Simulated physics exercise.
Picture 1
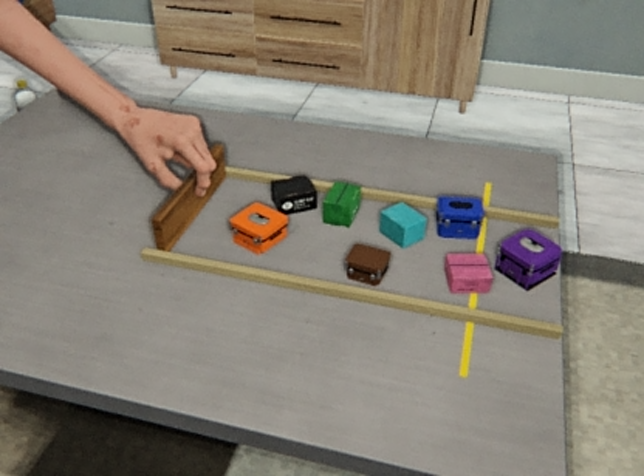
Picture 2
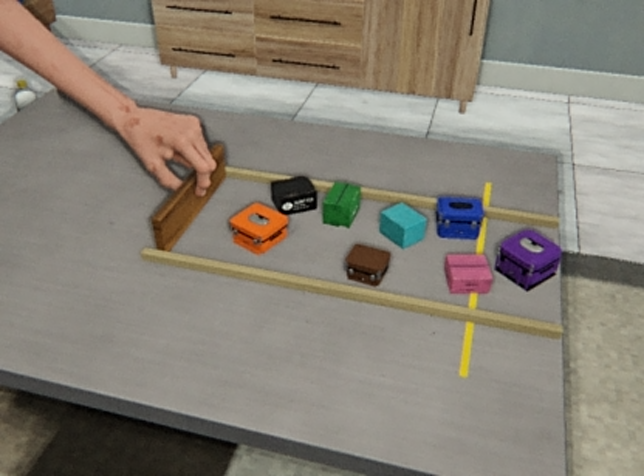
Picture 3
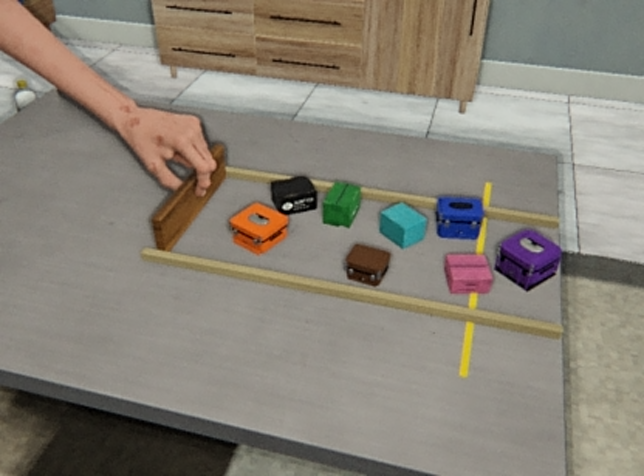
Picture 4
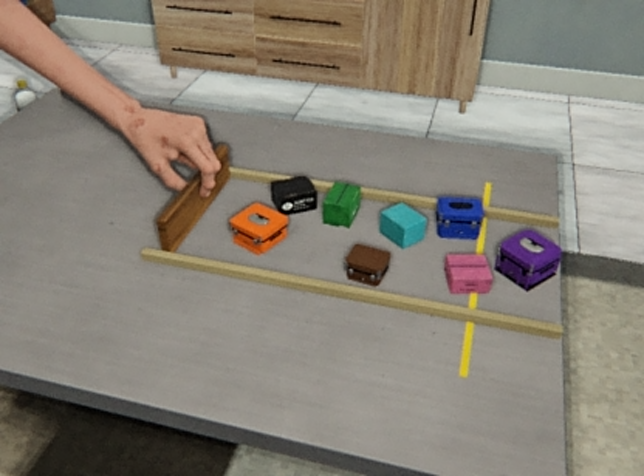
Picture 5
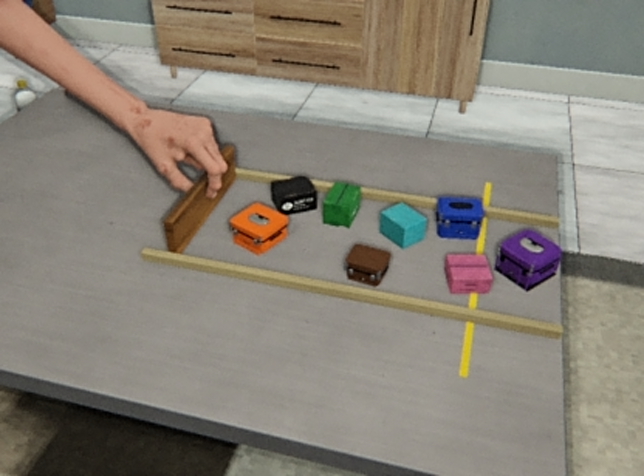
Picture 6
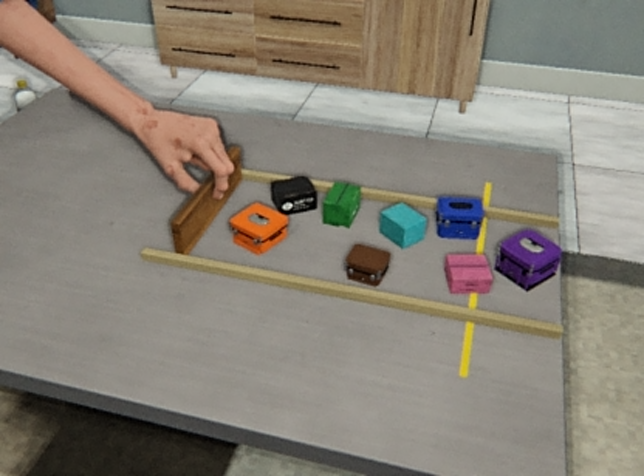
A hand edging a wooden board slightly right between two rails toward eight small colourful cases and boxes, which stay still.
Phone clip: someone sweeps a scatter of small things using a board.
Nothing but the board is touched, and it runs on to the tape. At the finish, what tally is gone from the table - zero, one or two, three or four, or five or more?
The tally gone is one or two.
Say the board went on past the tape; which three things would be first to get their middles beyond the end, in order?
Earliest first: The purple case, then the blue case, then the turquoise block.
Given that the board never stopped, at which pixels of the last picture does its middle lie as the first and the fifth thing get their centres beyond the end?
The first puts it near (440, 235), the next near (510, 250).
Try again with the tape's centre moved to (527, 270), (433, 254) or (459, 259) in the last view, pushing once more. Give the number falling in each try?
Going through them in order, you'd see 5, 0 and 1.
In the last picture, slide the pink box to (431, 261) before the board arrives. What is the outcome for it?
Result: Pink box saved.
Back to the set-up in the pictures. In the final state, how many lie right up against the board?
Number: 3.
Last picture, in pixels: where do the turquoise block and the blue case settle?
Final positions - turquoise block around (554, 271), blue case around (562, 232).
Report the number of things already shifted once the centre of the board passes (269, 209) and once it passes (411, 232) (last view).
At the first spot the count is 3, and at the second it is 8.
Soon after, none off yet; purple case at rest near (528, 259); pink box at rest near (468, 274); blue case at rest near (459, 218).
In the end, the number that fall off is one or two; gone, purple case.
